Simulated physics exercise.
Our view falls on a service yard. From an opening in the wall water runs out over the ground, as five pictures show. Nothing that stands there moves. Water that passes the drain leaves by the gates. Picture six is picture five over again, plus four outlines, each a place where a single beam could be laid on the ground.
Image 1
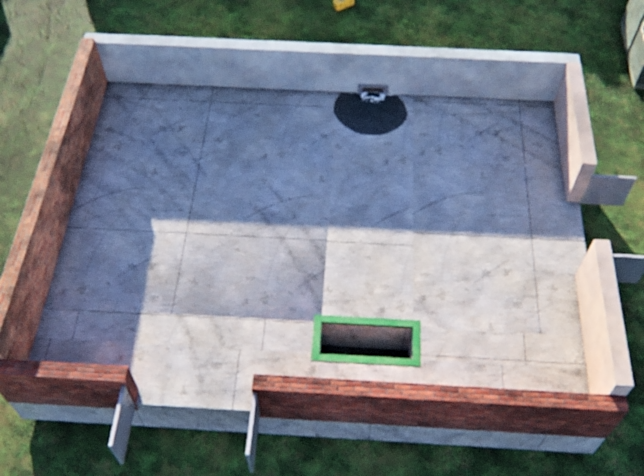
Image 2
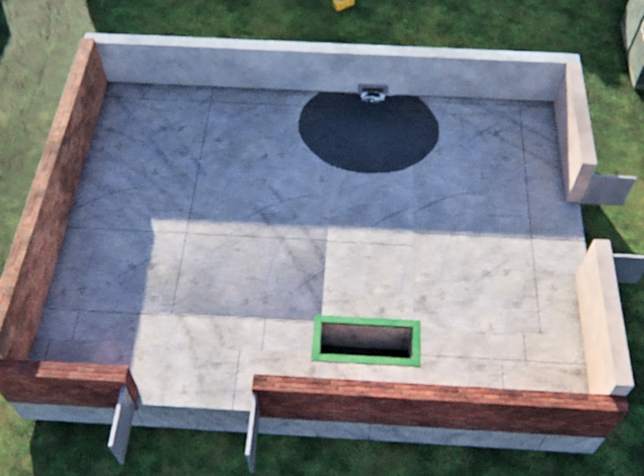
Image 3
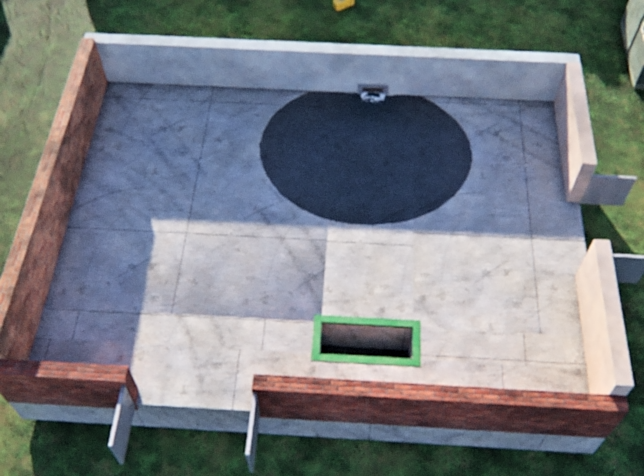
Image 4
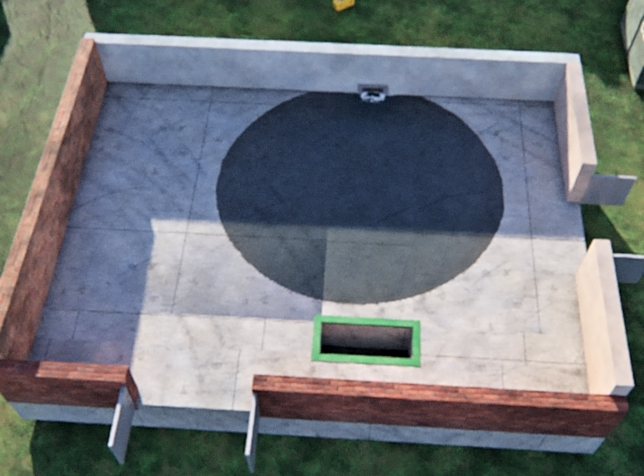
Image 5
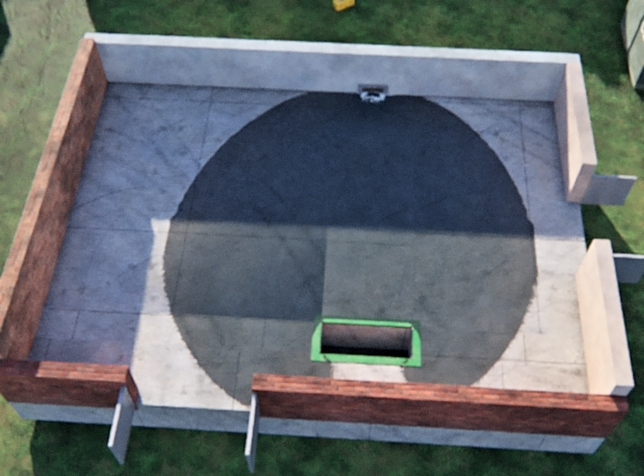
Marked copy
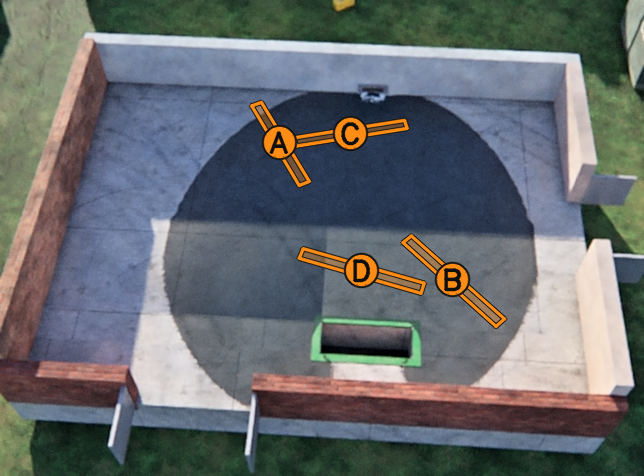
Walled service yard seen from above, with a dark wet patch spreading from the back wall outfall and reaching around a green-edged drain.
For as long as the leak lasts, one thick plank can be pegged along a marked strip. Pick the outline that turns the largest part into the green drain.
The answer is spot A.
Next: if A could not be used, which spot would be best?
The answer is B.
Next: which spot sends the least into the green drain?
That is spot C.
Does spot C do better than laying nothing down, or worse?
Worse.
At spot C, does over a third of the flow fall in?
No.
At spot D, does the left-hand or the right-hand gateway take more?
The left gate.
On the marked copy, A from (256, 104) to (304, 183); B from (407, 239) to (500, 322); C from (295, 141) to (405, 124); D from (301, 253) to (422, 288).
Choosing A, about 64 % of the stream goes into the green drain, about 32 % out by the gates.
Choosing B, about 49 % of the stream goes into the green drain, about 49 % out by the gates.
Choosing C, about 21 % of the stream goes into the green drain, about 78 % out by the gates.
Choosing D, about 31 % of the stream goes into the green drain, about 67 % out by the gates.
